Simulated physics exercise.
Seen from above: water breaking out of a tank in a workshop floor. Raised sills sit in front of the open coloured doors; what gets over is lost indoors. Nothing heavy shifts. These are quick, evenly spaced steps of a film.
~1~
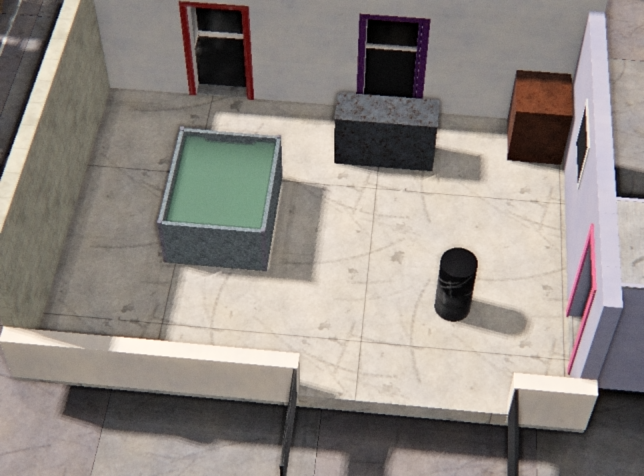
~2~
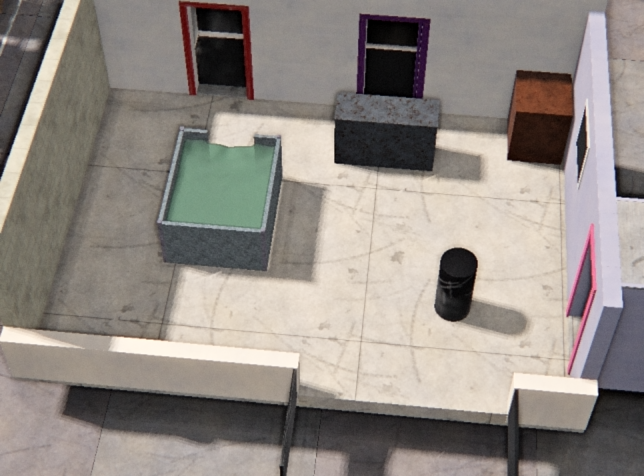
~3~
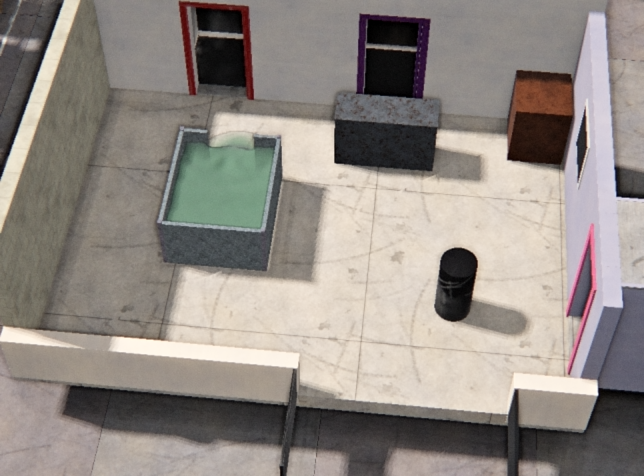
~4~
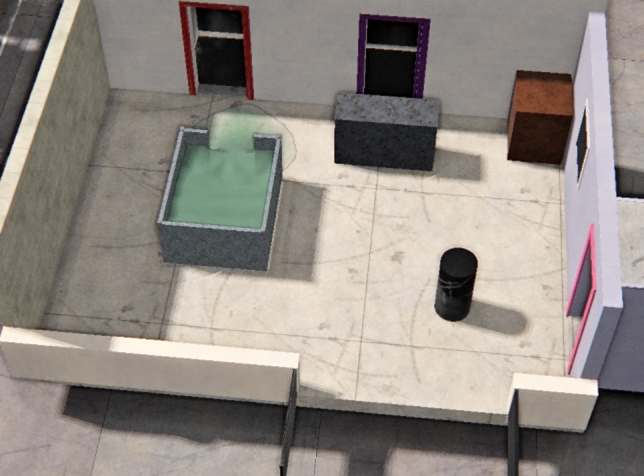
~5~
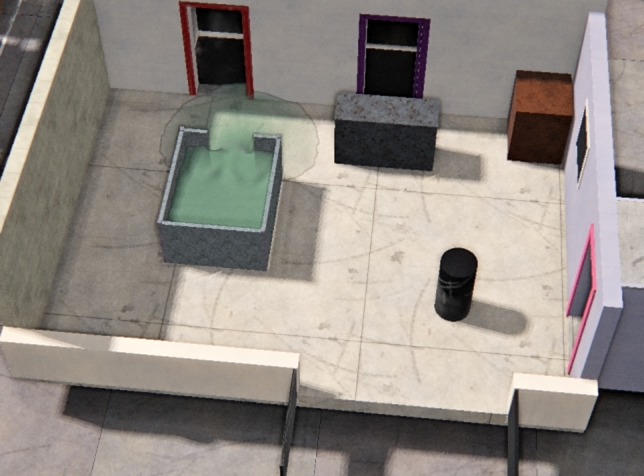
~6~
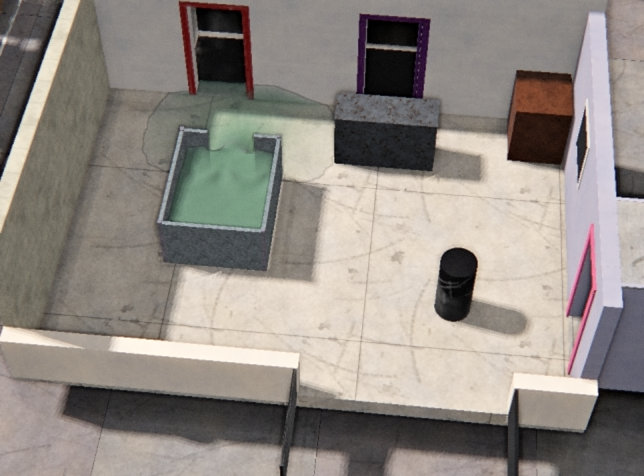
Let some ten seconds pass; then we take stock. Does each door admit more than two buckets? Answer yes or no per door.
Answers: The pink door: No; the red door: Yes; the purple door: Yes.
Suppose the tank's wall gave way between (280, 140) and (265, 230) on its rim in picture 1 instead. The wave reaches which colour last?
Answer: The red-painted one.
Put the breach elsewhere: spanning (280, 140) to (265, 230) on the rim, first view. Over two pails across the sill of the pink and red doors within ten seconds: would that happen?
Result - pink: Clears the line; red: Misses the line.
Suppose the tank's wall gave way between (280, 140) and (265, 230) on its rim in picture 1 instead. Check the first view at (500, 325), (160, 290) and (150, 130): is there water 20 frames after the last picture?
Point one reached; point two not reached; point three not reached.
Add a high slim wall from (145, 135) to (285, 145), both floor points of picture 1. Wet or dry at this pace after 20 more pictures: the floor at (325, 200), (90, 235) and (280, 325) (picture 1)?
Soaked, soaked, untouched.
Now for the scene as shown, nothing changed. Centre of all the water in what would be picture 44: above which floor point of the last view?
About (287, 197).
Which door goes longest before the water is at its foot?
The pink one.
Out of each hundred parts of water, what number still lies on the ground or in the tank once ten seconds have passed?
Roughly 64 parts in a hundred.
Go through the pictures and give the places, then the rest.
Still water in the tank at (221, 182), in the first picture.
The front is at a hidden place, out from the gap on the tank's far side, in the second picture.
Water pours out on the tank's far side and has run to a hidden place, in the third picture.
The front is at (241, 108), out from the gap on the tank's far side, in the fourth picture.
Water pours out on the tank's far side and has run to (228, 86), in the fifth picture.
Water pours out on the tank's far side and has run to (175, 93), in the sixth picture.
A moment on, water covers 20 % of the floor; the pink door not reached, the red door far over two buckets in, the purple door wet at the sill, nothing in.
Next, water covers 25 % of the floor; the pink door not reached, the red door far over two buckets in, the purple door under two buckets in.
Then, water covers 40 % of the floor; the pink door not reached, the red door far over two buckets in, the purple door over two buckets in.
Later, water covers 75 % of the floor; the pink door wet at the sill, nothing in, the red door far over two buckets in, the purple door over two buckets in.
In the end, water covers 95 % of the floor; the pink door under two buckets in, the red door far over two buckets in, the purple door over two buckets in.
